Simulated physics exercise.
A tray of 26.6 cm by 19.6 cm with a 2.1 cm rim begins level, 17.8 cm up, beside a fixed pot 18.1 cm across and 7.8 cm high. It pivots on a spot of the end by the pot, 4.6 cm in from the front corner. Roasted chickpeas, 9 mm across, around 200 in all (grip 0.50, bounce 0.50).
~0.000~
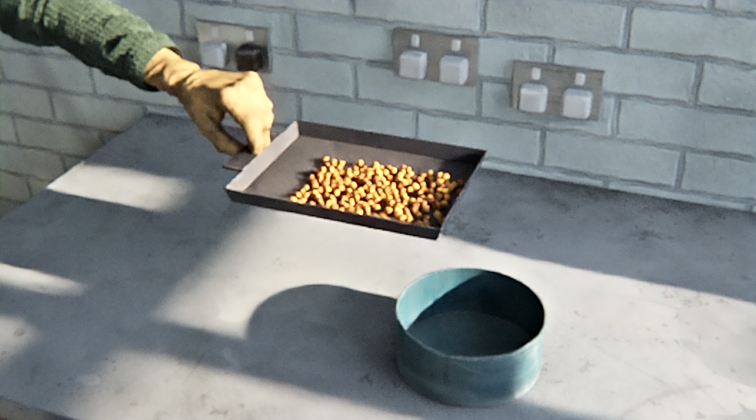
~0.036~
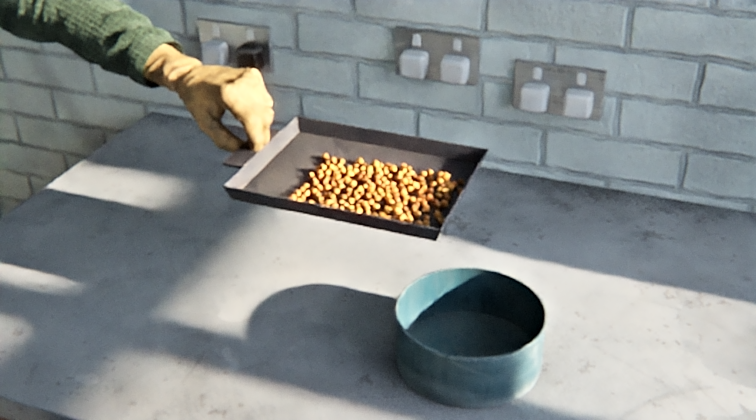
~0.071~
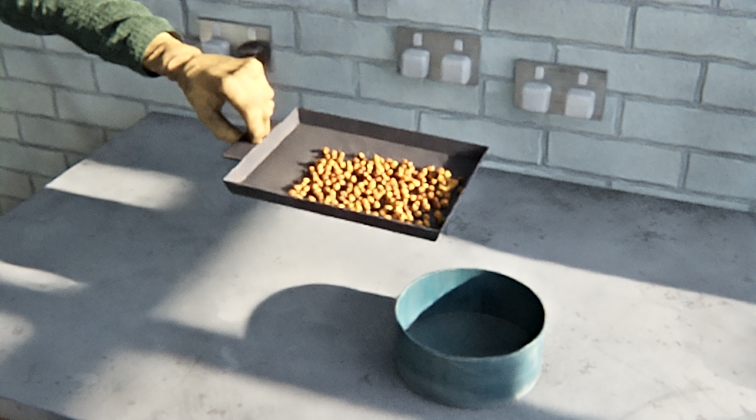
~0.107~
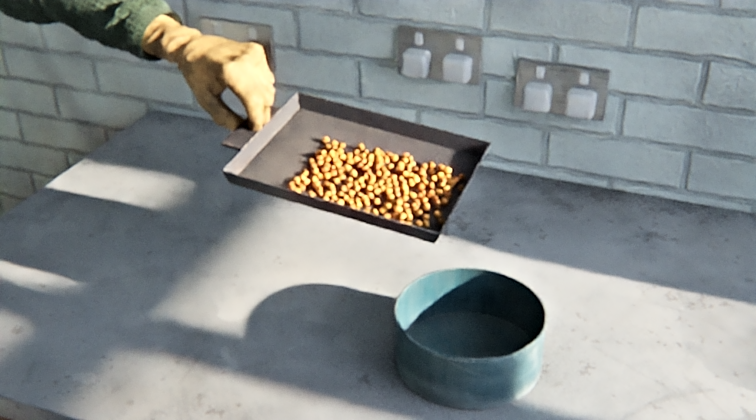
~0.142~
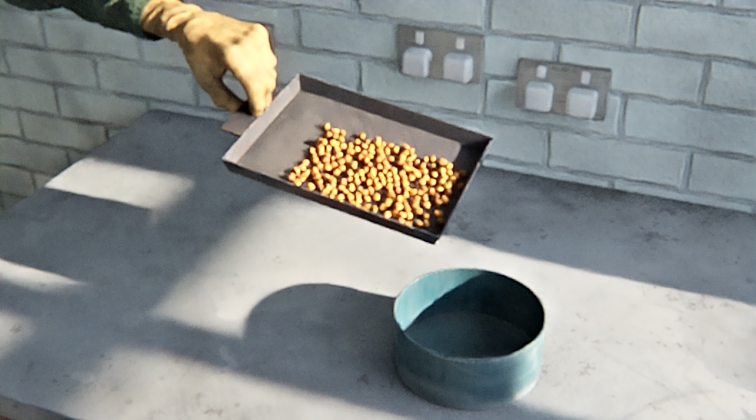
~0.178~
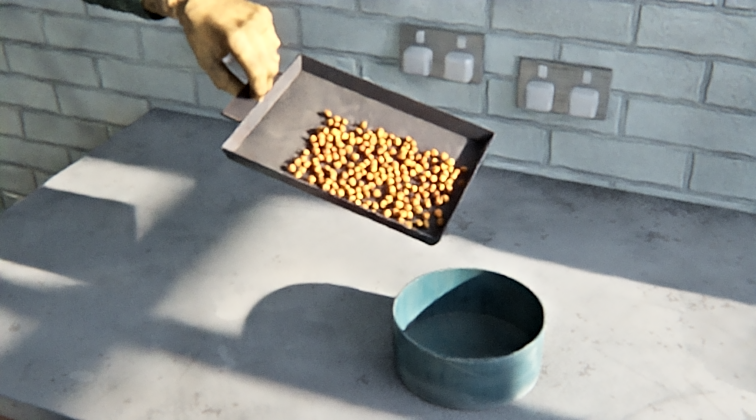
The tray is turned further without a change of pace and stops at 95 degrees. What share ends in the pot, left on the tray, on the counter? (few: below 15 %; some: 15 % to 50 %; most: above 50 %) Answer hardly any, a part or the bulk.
In the pot: The bulk; left on the tray: Hardly any; on the counter: Hardly any.
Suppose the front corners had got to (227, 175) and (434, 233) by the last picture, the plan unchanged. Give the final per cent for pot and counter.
Pot 60, counter 40.
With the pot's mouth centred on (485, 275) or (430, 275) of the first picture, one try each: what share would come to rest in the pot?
About 15 and 30 per cent.
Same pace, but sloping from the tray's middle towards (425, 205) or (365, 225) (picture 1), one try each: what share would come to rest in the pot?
Some 95 and 70 per cent.
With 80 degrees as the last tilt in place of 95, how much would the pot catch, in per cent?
Then about 85 per cent.
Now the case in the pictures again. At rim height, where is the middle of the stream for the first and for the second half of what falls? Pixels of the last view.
First near (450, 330), later near (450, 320).
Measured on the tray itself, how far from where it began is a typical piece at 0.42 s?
Some 4 cm.
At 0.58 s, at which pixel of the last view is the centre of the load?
At about (430, 218).
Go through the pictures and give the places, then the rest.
The first frame shows tray tilt 0 degrees, front corners at (231, 187) and (436, 225); middle of the pieces at (379, 193); pot at (471, 309).
The second frame shows tray tilt 1 degrees, front corners at (231, 184) and (436, 226); middle of the pieces at (379, 191).
The third frame shows tray tilt 3 degrees, front corners at (230, 178) and (436, 227), lowest corner right front; middle of the pieces at (380, 188).
The fourth frame shows tray tilt 8 degrees, front corners at (229, 169) and (437, 229), lowest corner right front; middle of the pieces at (380, 184).
The fifth frame shows tray tilt 13 degrees, front corners at (229, 157) and (437, 232), lowest corner right front; middle of the pieces at (380, 177).
The sixth frame shows tray tilt 19 degrees, front corners at (229, 145) and (436, 234), lowest corner right front; middle of the pieces at (381, 172); pot at (469, 310). Its pace works out near 160 degrees a second.
After 0.42 s, tilt 58 degrees; the tray holds 100 %, the pot 0 %.
After 0.58 s, tilt 84 degrees; the tray holds 95 %, the pot 0 %.
After 0.86 s, tilt 95 degrees; the tray holds 5 %, the pot 95 %.
At rest (1.4 s), pot 100 %, tray 0 %, counter 0 %.
